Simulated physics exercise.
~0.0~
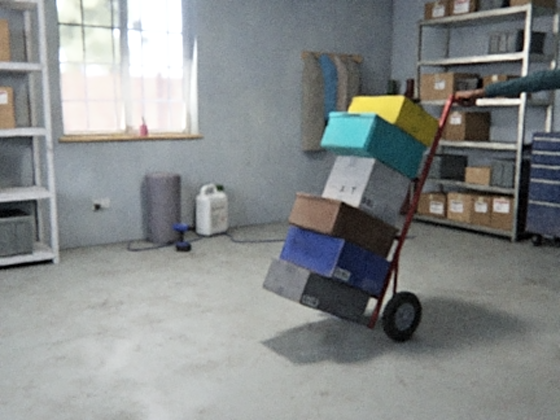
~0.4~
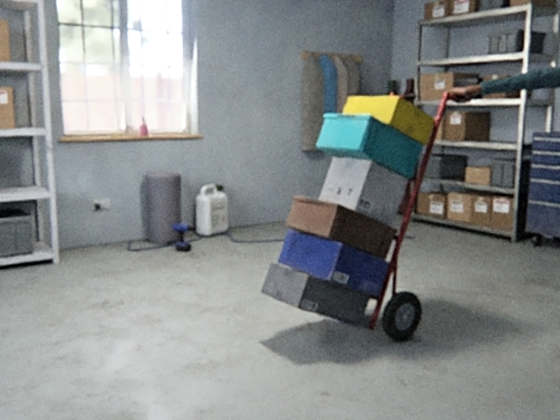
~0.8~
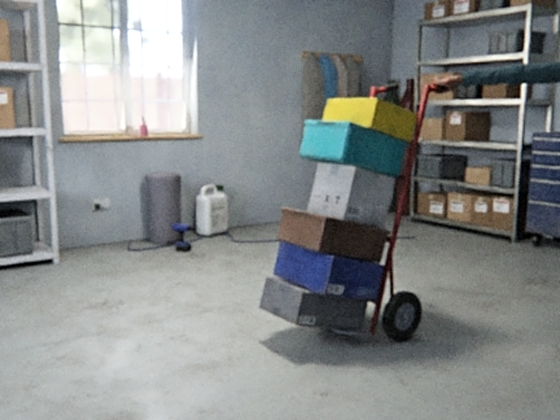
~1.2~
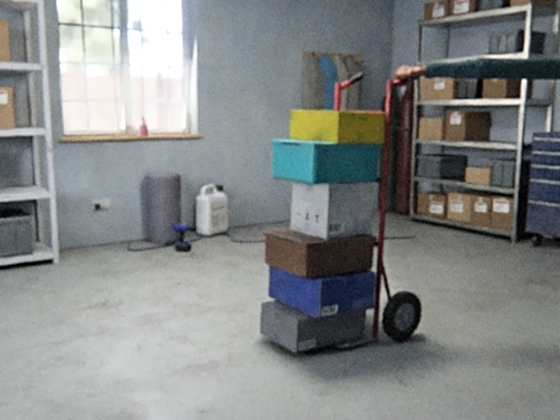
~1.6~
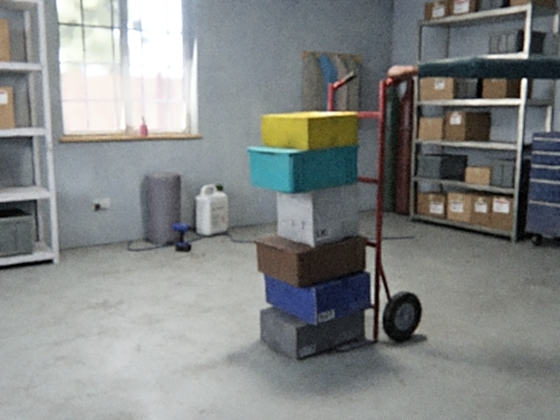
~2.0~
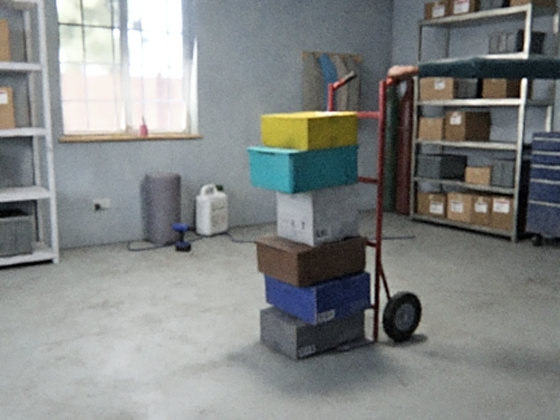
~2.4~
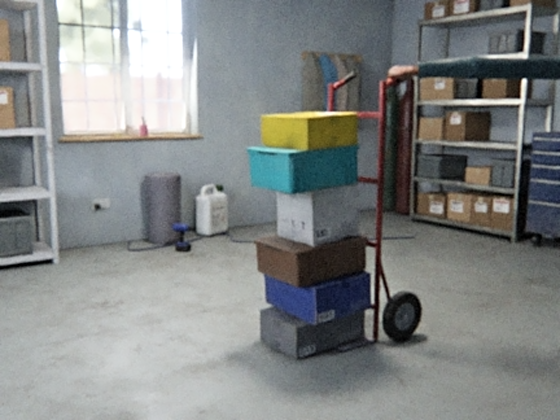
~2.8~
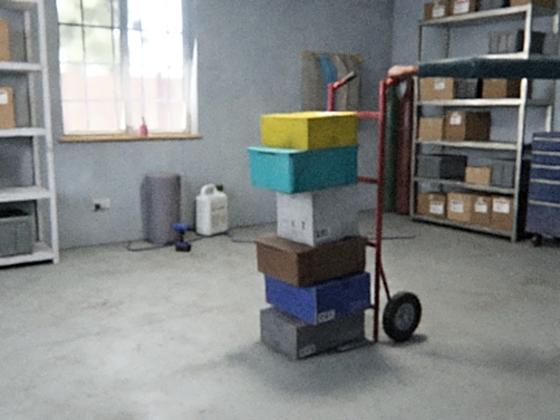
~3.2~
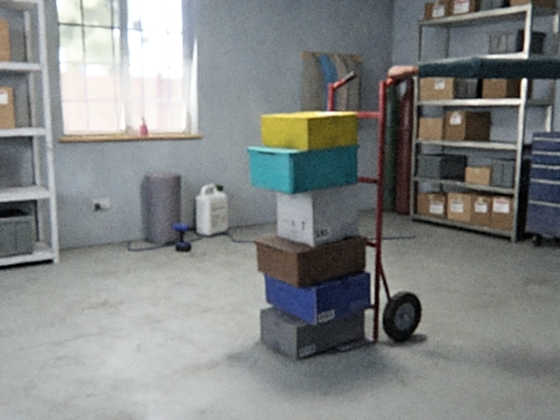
In the video, a hand tips a red hand truck carrying six stacked boxes upright until its load meets the floor, and the boxes shift slightly left. The stack stays standing, yellow on top and grey at the bottom, as the hand keeps hold.
